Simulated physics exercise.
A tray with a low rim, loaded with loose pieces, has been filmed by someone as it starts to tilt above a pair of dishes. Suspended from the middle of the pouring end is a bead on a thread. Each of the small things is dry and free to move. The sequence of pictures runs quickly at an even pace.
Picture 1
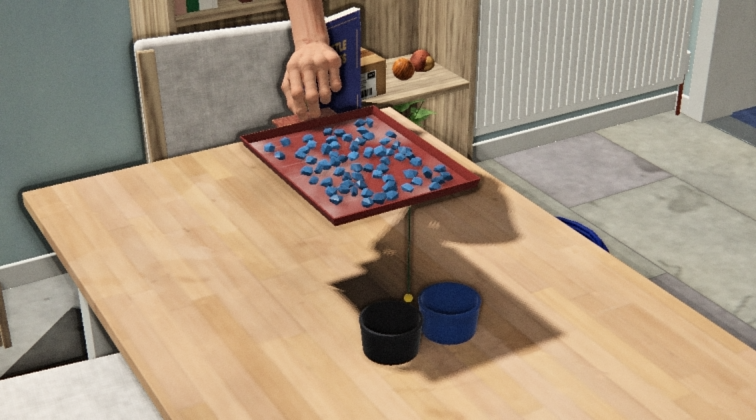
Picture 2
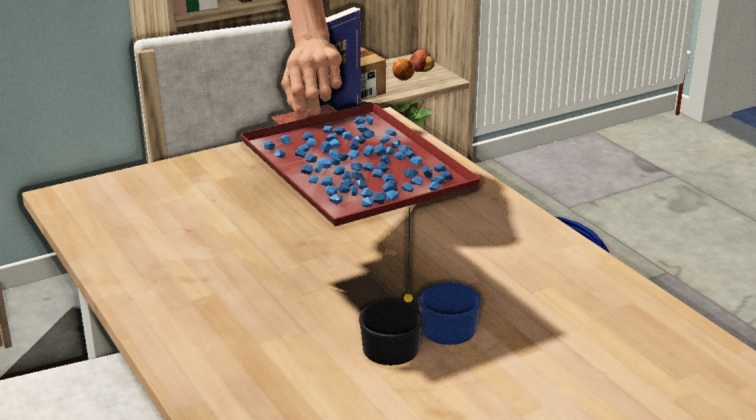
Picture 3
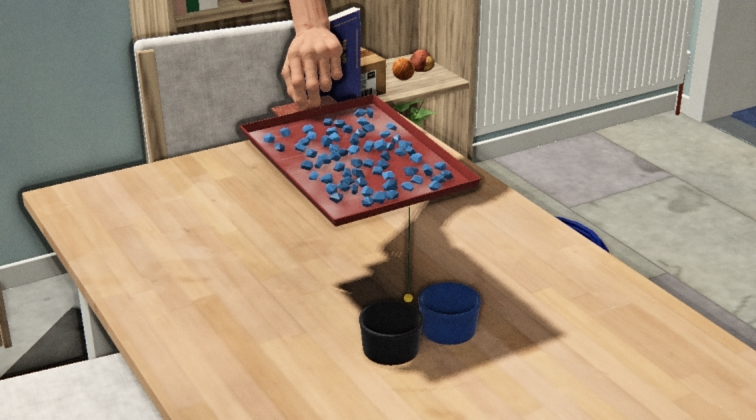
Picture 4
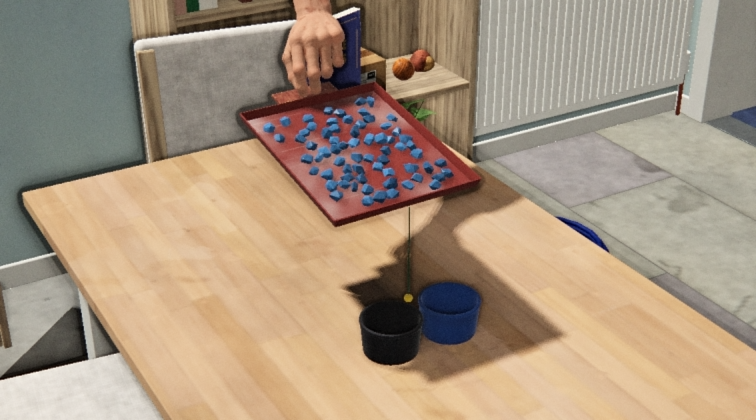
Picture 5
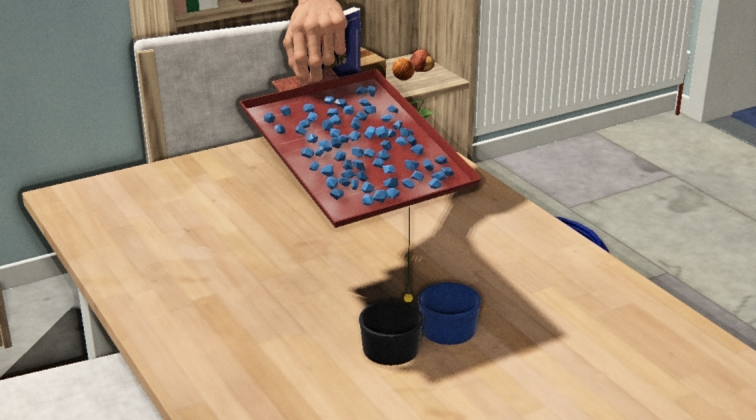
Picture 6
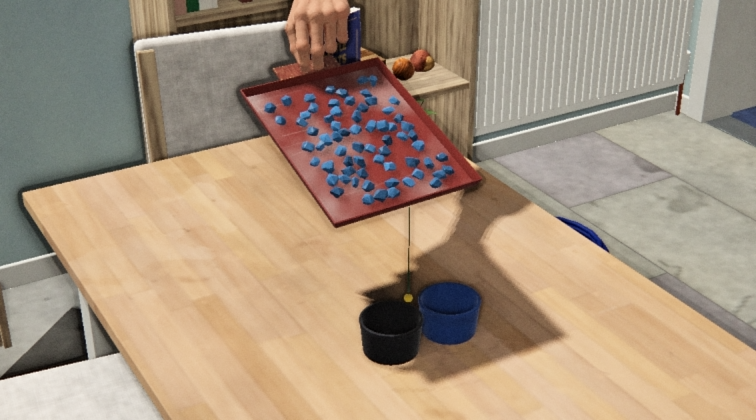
A hand steadily raises the far end of a red tray scattered with small blue stones, above a pale wooden table seen from a high, fixed view in a room with tiled floor. Below the tray's near end, a small yellow bead hangs on a thread beside a black dish on the left and a blue dish on the right. The tray's slope steepens gradually while the stones stay spread across it.
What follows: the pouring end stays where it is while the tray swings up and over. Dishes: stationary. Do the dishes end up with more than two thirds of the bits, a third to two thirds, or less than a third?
Falls short of a third.
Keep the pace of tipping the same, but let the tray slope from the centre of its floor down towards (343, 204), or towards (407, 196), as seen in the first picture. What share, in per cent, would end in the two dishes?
Lab note: Case 1 near 10 %, case 2 near 20 %.
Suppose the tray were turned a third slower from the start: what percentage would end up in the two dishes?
About 10 %.
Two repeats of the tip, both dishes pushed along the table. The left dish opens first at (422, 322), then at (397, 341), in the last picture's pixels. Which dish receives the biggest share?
Going by the two tries in order: The left-placed dish, then the left-placed dish.
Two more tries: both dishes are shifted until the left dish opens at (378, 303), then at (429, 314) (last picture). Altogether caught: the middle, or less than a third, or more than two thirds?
The first try: Under a third. The second: Less than a third.
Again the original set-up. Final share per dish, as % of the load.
In the left dish 10 per cent comes to rest, in the right dish 0 per cent.
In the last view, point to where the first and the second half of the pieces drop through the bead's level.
Earlier portion about (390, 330); later portion about (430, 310).
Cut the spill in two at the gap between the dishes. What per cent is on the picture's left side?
Left portion: Around 40 %.
Soon after the last picture, tray tipped steeply; most on the tray; a small part in the air.
A little later, tray tipped past a quarter turn; a small part on the tray; a small part in the left dish; a stray few in the right dish; about half outside both; about a quarter in the air.
Later still, tray tipped past a quarter turn; a small part in the left dish; a stray few in the right dish; most outside both.
At rest, tray tipped past a quarter turn; a small part in the left dish; a stray few in the right dish; most outside both.
